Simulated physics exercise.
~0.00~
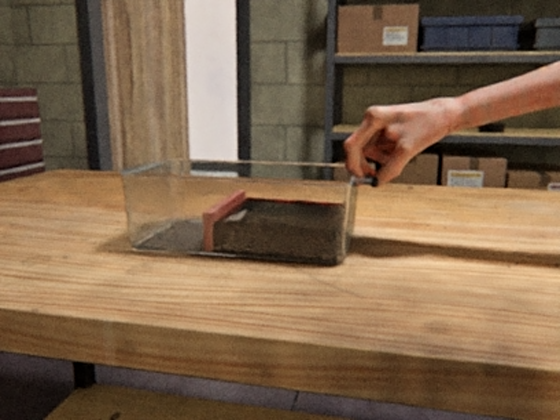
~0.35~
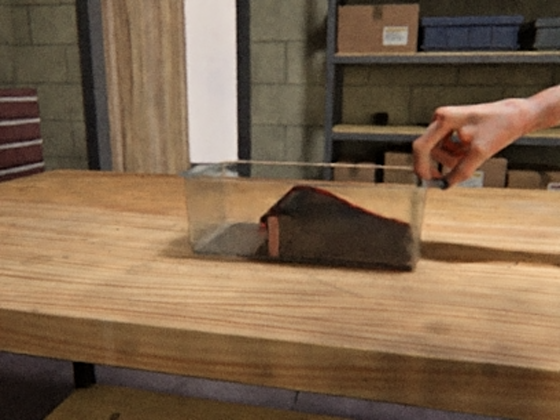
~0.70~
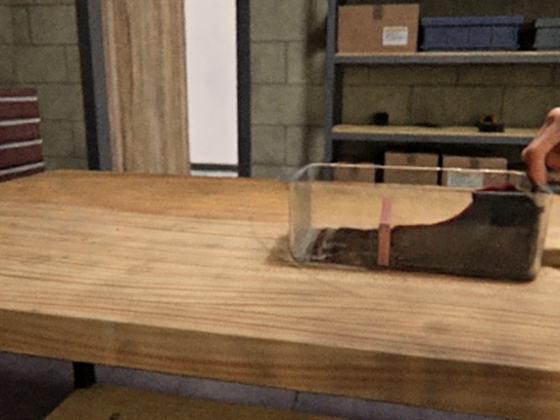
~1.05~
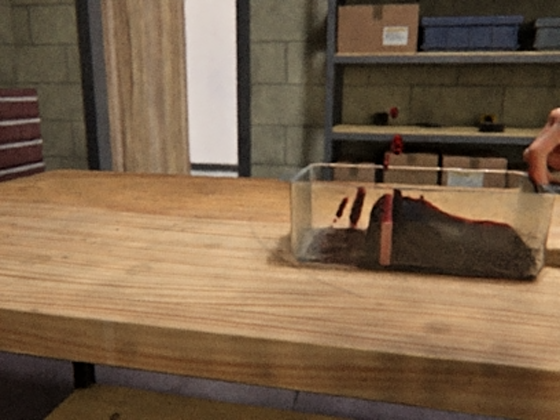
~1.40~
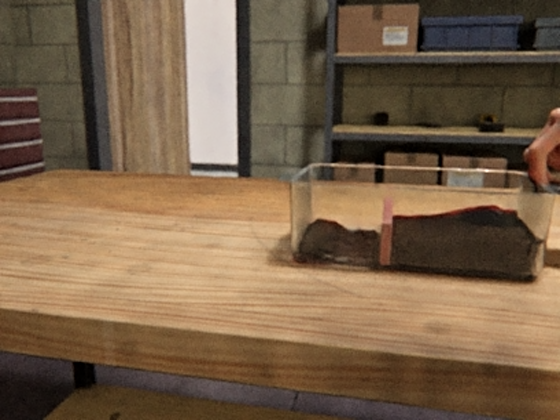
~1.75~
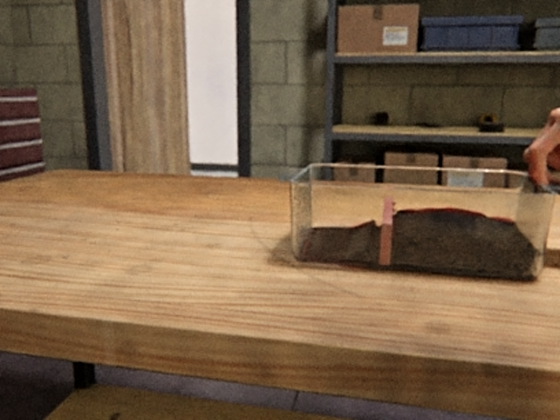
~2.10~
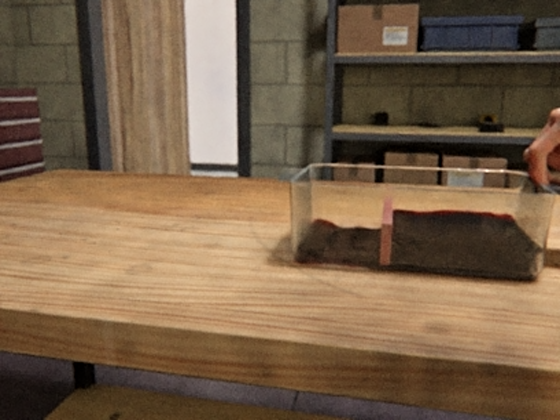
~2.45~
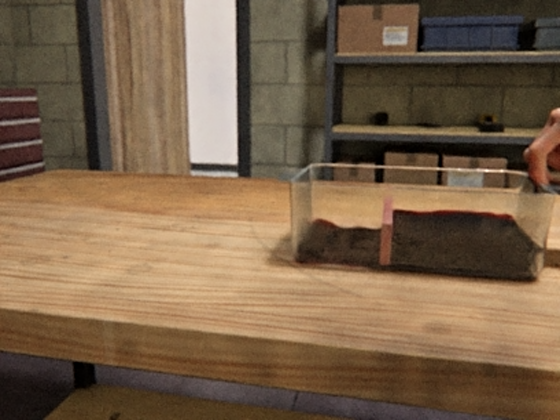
We see a hand pull a clear oblong tub of dark liquid rightward across a wooden table; the liquid surges and splashes over a low reddish divider, then settles with a shallower amount on the left and most still on the right.
